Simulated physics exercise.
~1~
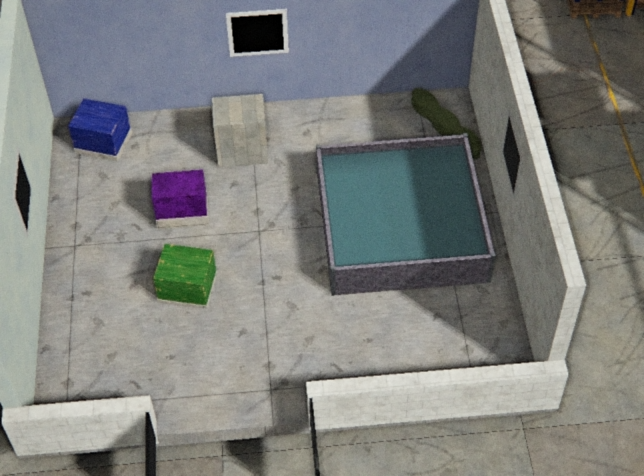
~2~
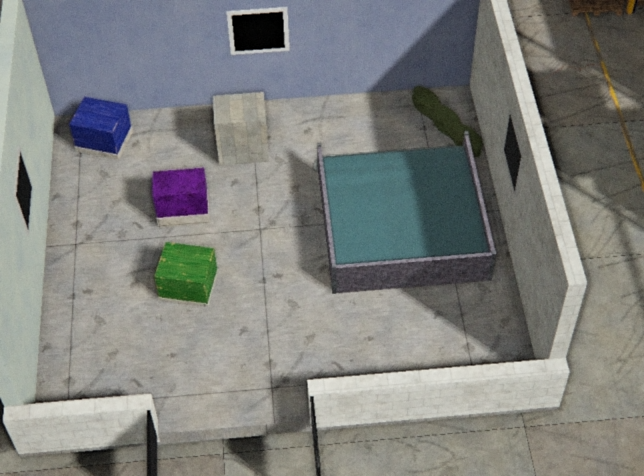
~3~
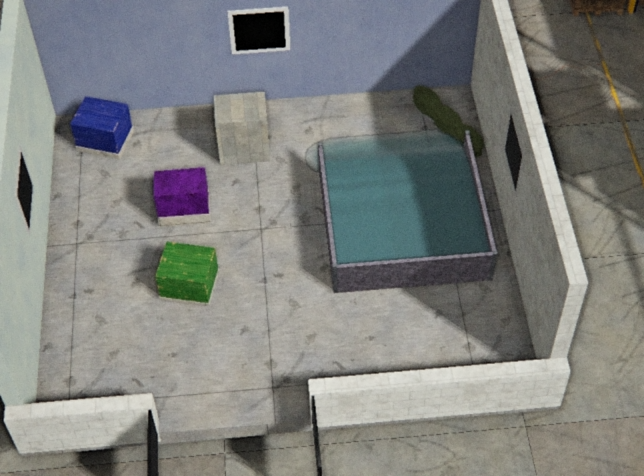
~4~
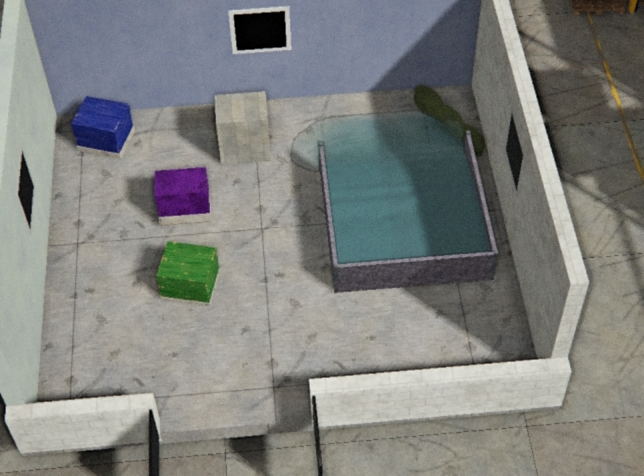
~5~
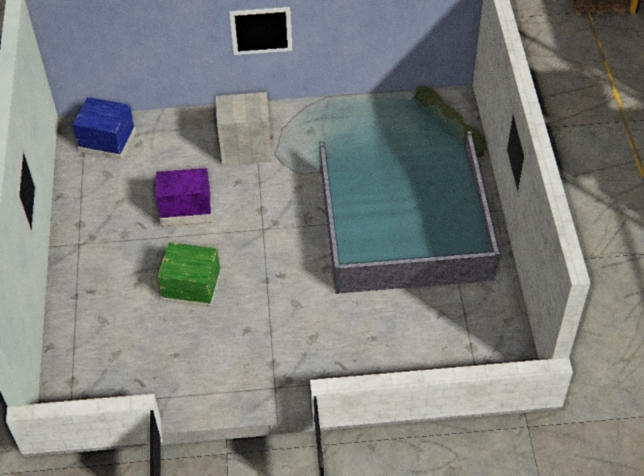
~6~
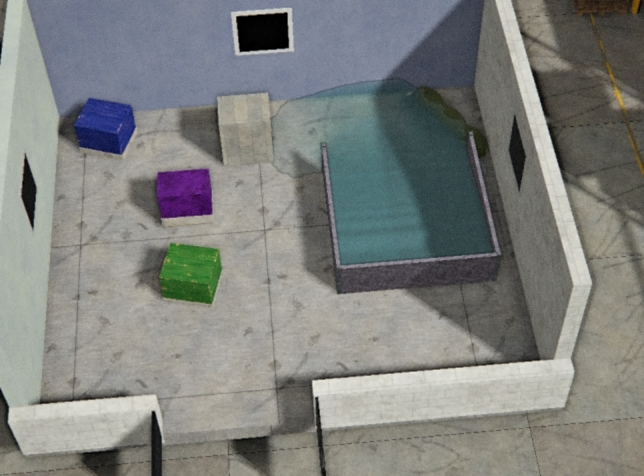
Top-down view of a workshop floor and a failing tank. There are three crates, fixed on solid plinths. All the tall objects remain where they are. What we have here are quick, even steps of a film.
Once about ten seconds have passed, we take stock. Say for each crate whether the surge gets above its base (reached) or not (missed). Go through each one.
Purple crate: Missed; blue crate: Reached; green crate: Reached.
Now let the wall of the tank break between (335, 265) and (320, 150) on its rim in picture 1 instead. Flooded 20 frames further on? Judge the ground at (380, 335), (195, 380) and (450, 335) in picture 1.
Taken in turn, that's not reached, reached, and finally not reached.
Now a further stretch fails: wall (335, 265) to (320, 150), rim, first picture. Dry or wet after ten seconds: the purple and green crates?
Taking them in turn, the purple one is swamped, and the green one is swamped.
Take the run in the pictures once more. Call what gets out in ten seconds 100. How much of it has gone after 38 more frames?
I make it 5 per cent.
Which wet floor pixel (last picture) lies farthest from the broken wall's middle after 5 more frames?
I reckon the front has reached (223, 111) by then.
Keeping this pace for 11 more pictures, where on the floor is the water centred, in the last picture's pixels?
Around pixel (376, 165) of the last picture.
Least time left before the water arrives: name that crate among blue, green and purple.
It's the blue-painted one.
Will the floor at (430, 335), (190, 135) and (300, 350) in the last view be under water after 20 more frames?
As listed: Free of water, covered, not flooded.
A moment on, water covers 15 % of the floor; the purple crate not reached, the blue crate not reached, the green crate not reached.
Next, water covers 20 % of the floor; the purple crate not reached, the blue crate water round its plinth, the green crate not reached.
Then, water covers 45 % of the floor; the purple crate water round its plinth, the blue crate water round its plinth, the green crate not reached.
Later, water covers 85 % of the floor; the purple crate water round its plinth, the blue crate water round its plinth, the green crate water round its plinth.
In the end, water covers 95 % of the floor; the purple crate stayed above the water, the blue crate was topped, the green crate was topped.
